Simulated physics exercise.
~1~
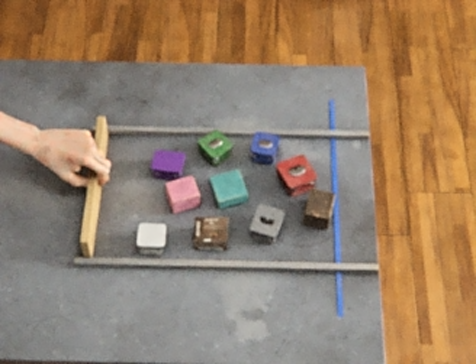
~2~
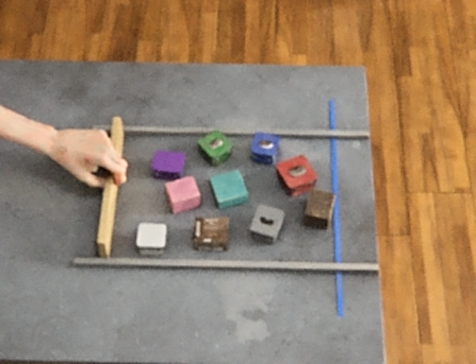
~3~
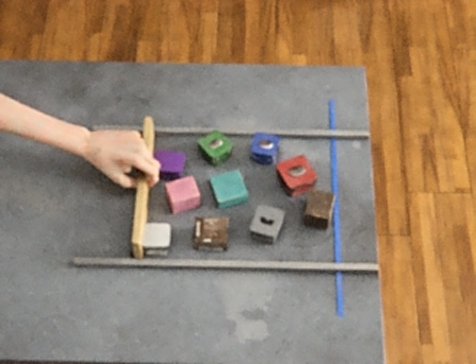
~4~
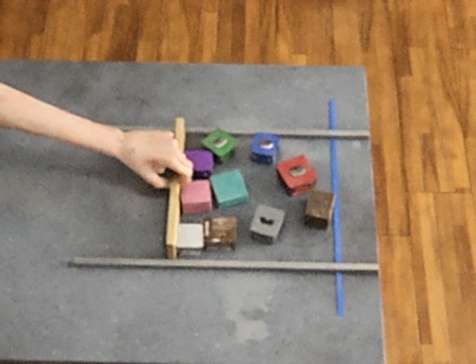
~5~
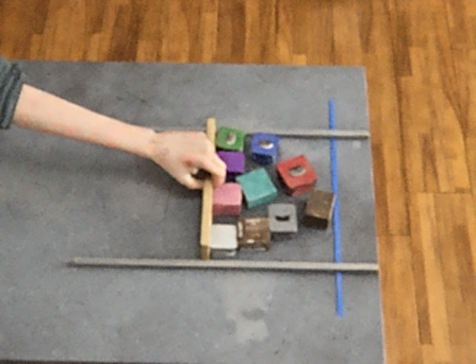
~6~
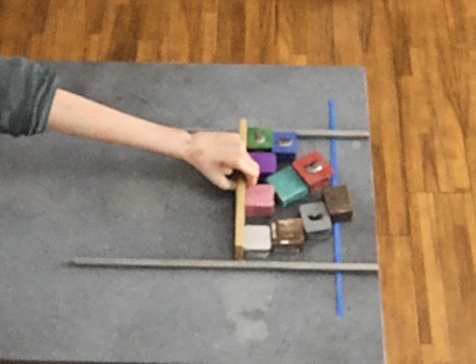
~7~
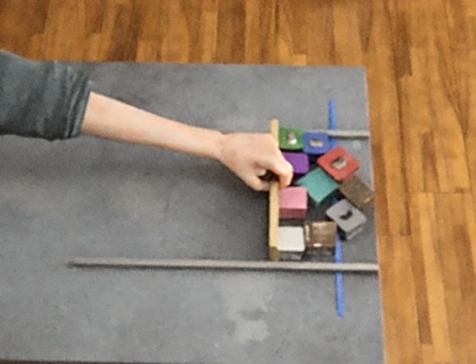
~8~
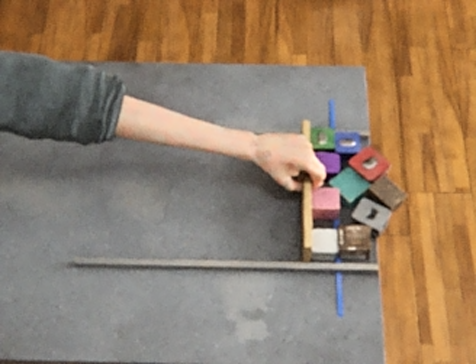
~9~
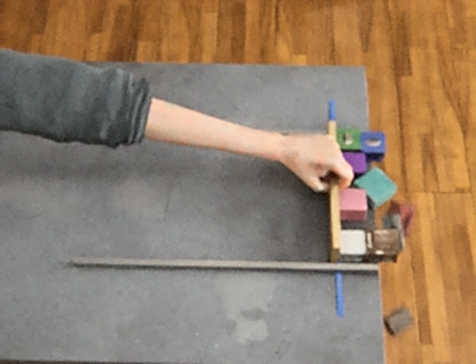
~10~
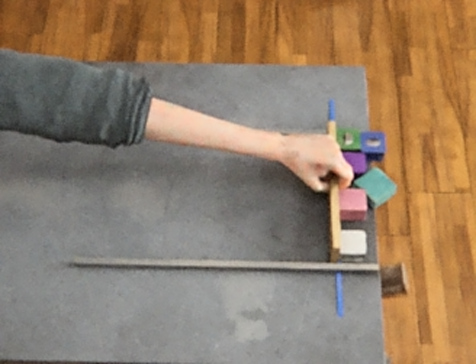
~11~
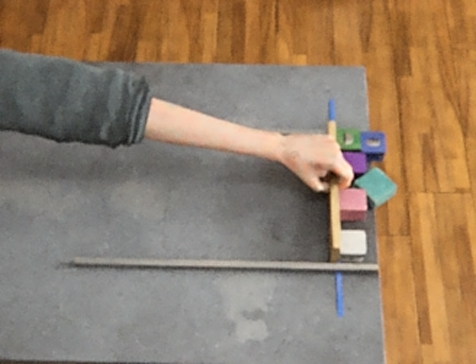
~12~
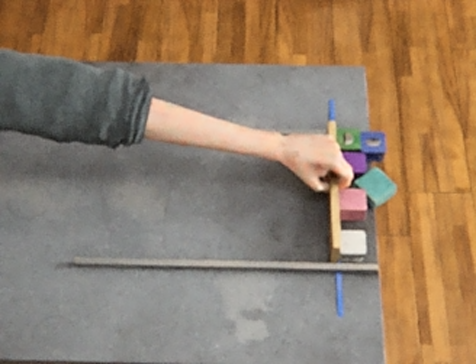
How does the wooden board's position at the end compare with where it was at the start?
At the start the board stood near the left end of the rails, behind all the blocks. By the end it had moved far to the right and rested at the blue tape near the table's edge.
